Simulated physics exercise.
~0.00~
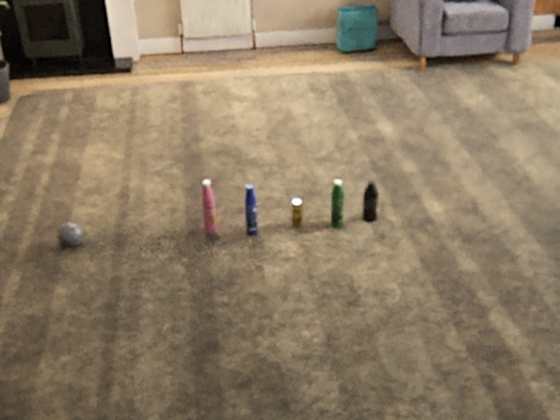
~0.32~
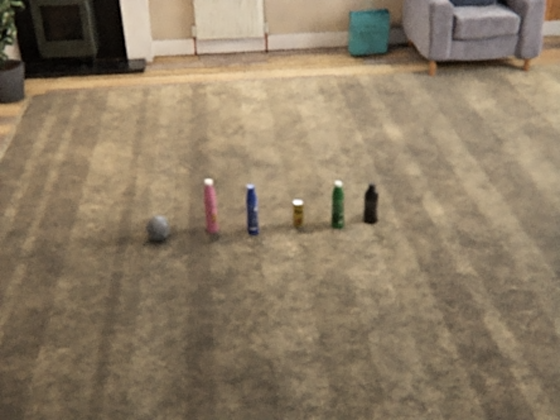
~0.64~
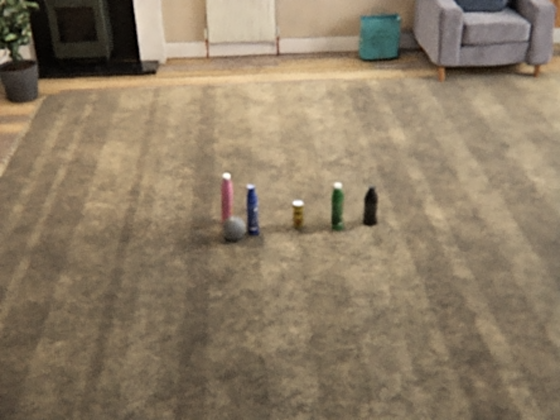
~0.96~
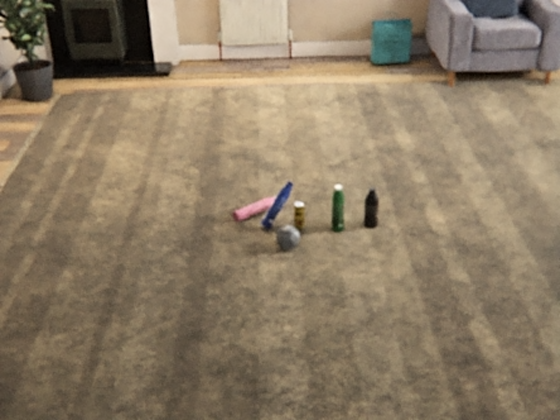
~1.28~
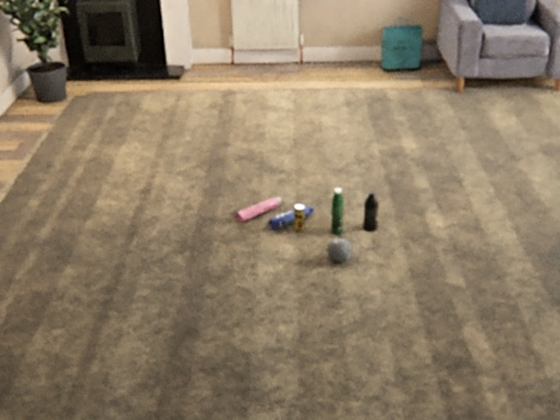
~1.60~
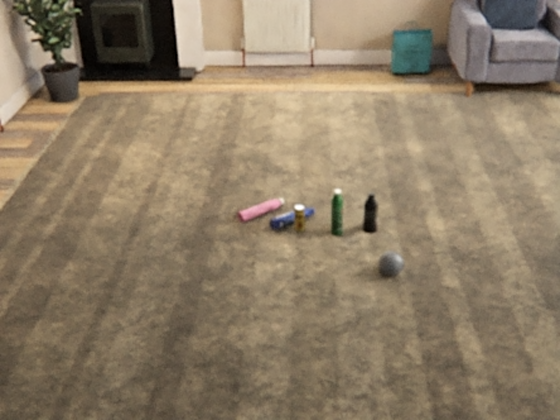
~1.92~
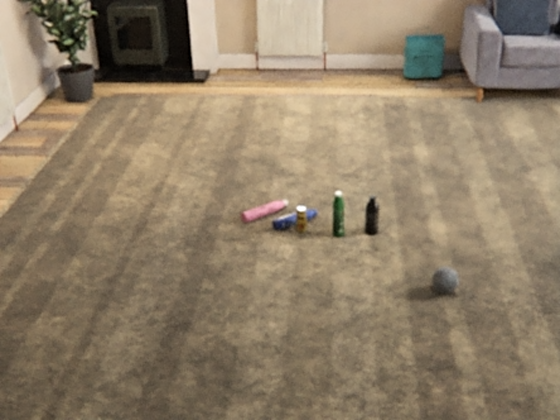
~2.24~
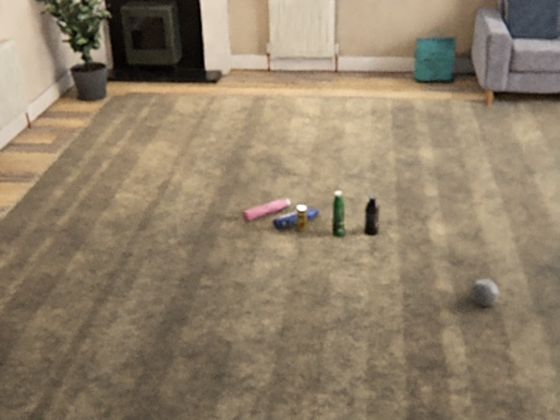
A grey ball rolls rightward across a brown, faintly striped carpet, seen from above in a living room with a fireplace, a teal box and a grey armchair along the far side. Ahead of it stands a spaced row of a pink bottle, a blue bottle, a short yellow can, a green bottle and a black bottle. The ball reaches the pink bottle, and the pink and blue bottles topple to the right as it passes in front of the can. It rolls on toward the lower right, leaving both lying beside the upright can, green bottle and black bottle.
